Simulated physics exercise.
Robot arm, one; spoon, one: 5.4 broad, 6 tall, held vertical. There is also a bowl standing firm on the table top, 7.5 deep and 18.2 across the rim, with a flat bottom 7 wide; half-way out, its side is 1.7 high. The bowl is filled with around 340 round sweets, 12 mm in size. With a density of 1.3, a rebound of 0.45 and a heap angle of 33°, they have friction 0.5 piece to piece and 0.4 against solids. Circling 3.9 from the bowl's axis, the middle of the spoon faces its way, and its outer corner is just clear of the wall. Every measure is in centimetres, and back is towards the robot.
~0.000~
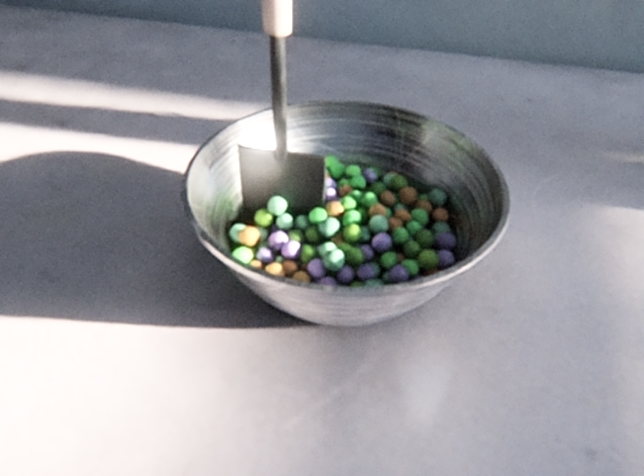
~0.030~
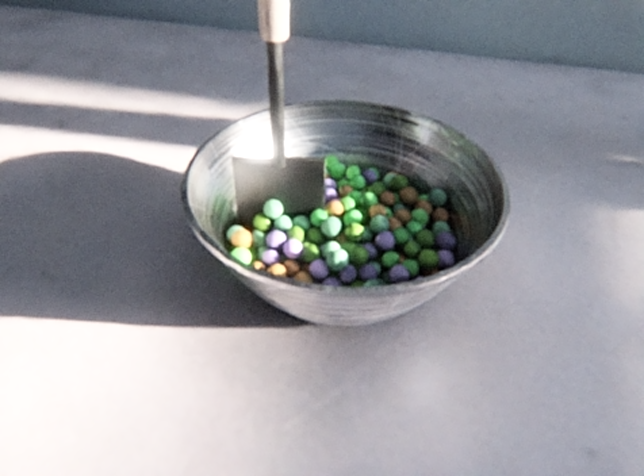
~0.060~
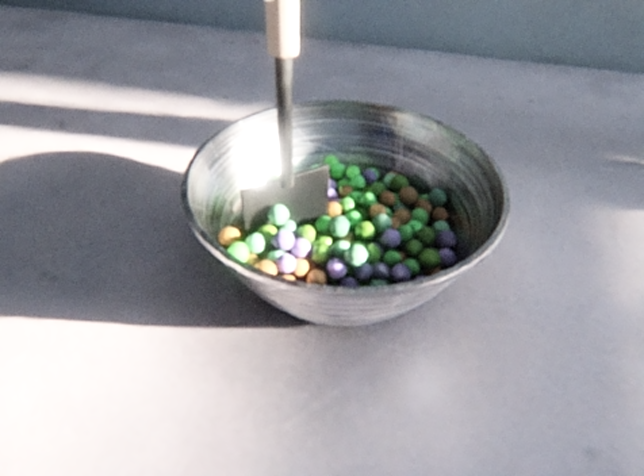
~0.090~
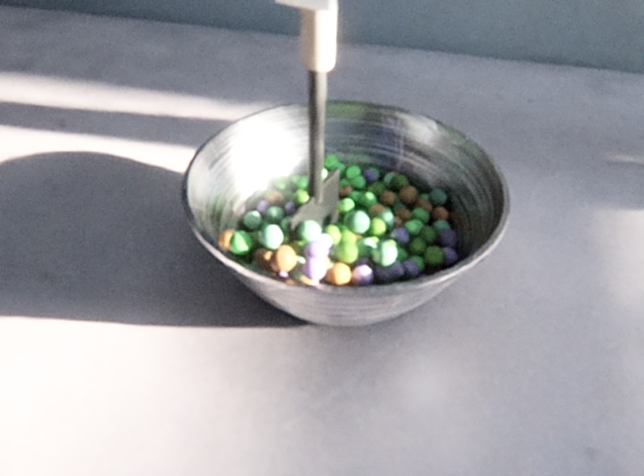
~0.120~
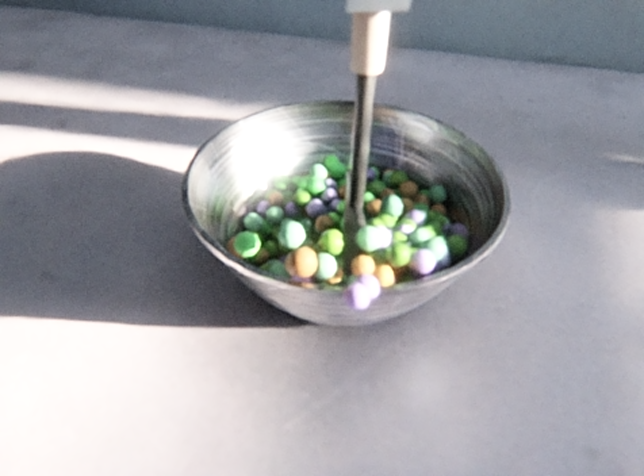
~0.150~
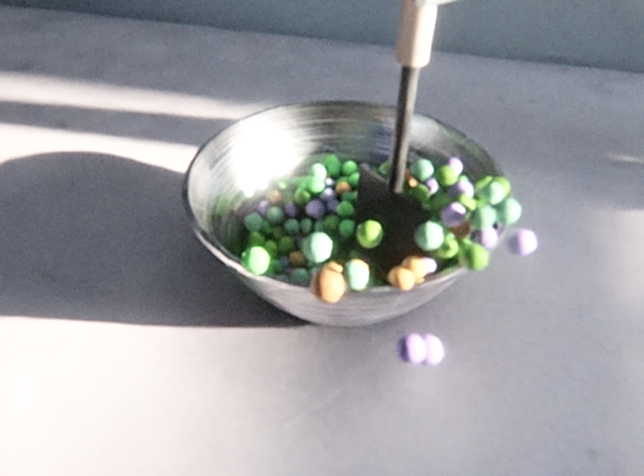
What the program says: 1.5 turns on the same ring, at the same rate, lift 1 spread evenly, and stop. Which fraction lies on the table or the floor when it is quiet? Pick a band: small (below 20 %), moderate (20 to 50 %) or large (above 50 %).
Moderate, from 20 to 50 %.
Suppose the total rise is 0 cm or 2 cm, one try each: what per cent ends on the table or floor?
I'd say some 45 per cent, and some 30 per cent.
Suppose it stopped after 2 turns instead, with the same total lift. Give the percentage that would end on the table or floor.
Roughly 40 per cent.
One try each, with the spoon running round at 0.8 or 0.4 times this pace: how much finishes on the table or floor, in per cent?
Some 30 and 10 per cent.
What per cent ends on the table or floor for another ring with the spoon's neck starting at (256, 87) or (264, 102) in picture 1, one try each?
I'd guess some 0 and 15 percent.
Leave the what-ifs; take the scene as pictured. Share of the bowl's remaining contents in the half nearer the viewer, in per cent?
Some 45 per cent.
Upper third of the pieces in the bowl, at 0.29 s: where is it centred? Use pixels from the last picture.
Near (308, 146).
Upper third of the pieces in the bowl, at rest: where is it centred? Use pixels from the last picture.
In the final view it lies around (400, 227).
After 0.29 s, 292° round, highest piece 13 above the table; 267 in the bowl, 8 on the table or floor, 60 in flight or on the tool.
After 0.43 s, 83° round, highest piece 11 above the table; 226 in the bowl, 72 on the table or floor, 37 in flight or on the tool.
After 0.70 s, 180° round, highest piece 6 above the table; 199 in the bowl, 136 on the table or floor.
After 1.40 s, 180° round, highest piece 6 above the table; 199 in the bowl, 136 on the table or floor.
At rest, 199 in the bowl, 136 on the table or floor. That is 41 % on the table or floor.
